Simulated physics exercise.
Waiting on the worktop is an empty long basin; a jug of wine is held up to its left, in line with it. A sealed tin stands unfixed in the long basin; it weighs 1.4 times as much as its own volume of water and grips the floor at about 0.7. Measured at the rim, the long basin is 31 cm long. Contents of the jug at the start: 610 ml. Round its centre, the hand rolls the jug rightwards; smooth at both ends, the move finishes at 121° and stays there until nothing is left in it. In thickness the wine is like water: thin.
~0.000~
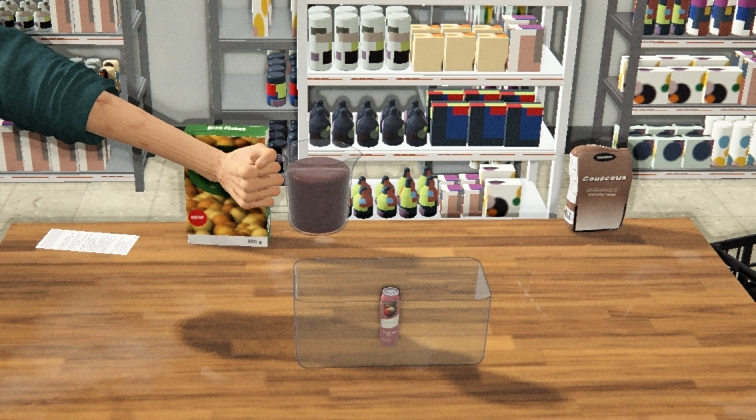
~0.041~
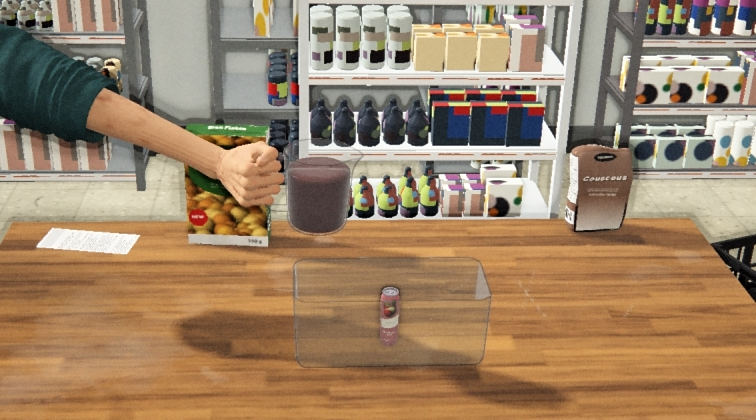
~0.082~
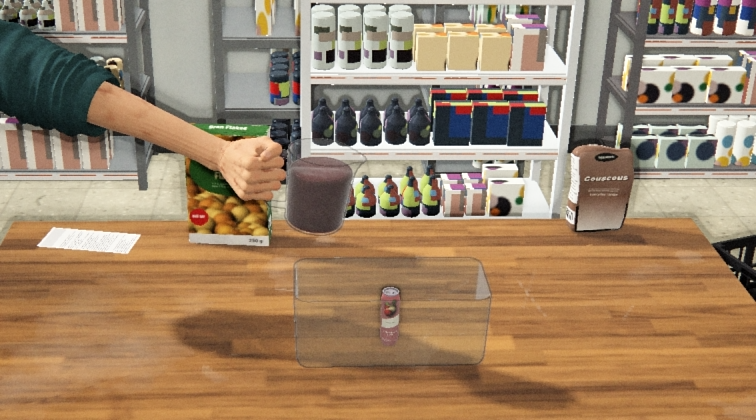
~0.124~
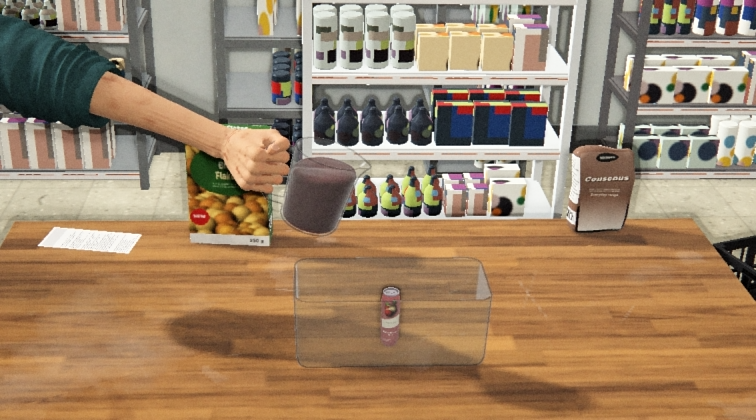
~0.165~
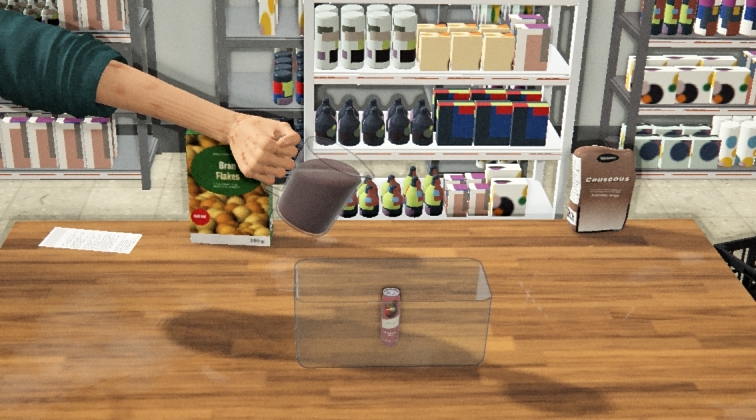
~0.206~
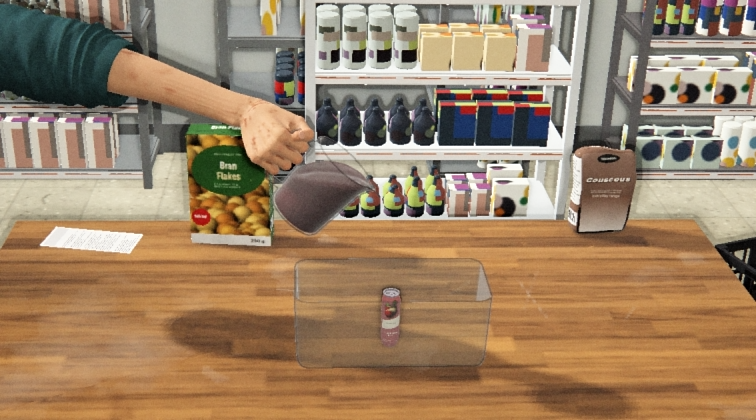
A hand holding a jug of dark wine above a wooden worktop, smoothly tilting it rightwards beside a clear, long basin.
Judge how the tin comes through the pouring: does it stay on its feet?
No, it tips.
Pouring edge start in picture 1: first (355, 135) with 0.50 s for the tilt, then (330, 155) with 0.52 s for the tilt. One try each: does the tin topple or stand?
First it tips over; then it tips over.
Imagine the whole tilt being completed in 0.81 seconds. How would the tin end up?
Outcome - the tin comes down.
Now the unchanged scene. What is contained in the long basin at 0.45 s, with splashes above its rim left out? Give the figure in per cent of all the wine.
About 22%.
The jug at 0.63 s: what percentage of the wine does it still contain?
Remaining share: Approx. 3 %.
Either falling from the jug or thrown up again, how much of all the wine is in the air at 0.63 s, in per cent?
In-air share: About 10 %.
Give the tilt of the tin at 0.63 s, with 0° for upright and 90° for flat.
The lean is some 0° away from upright.
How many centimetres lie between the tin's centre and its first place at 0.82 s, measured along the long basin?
Close to 8 cm.
Then, 0.45 s in, the tilt is 116° and 42 per cent is still to pour; the tin stands where it began.
Then, 0.63 s in, the tilt is 121° and 3 per cent is still to pour; the tin stands 2 cm from where it began.
Then, 0.82 s in, the tilt is 121° and 0 per cent is still to pour; the tin leans 52°.
Then, 1.02 s in, the tilt is 121° and 0 per cent is still to pour; the tin lies on its side.
Finally, the tin lies on its side.
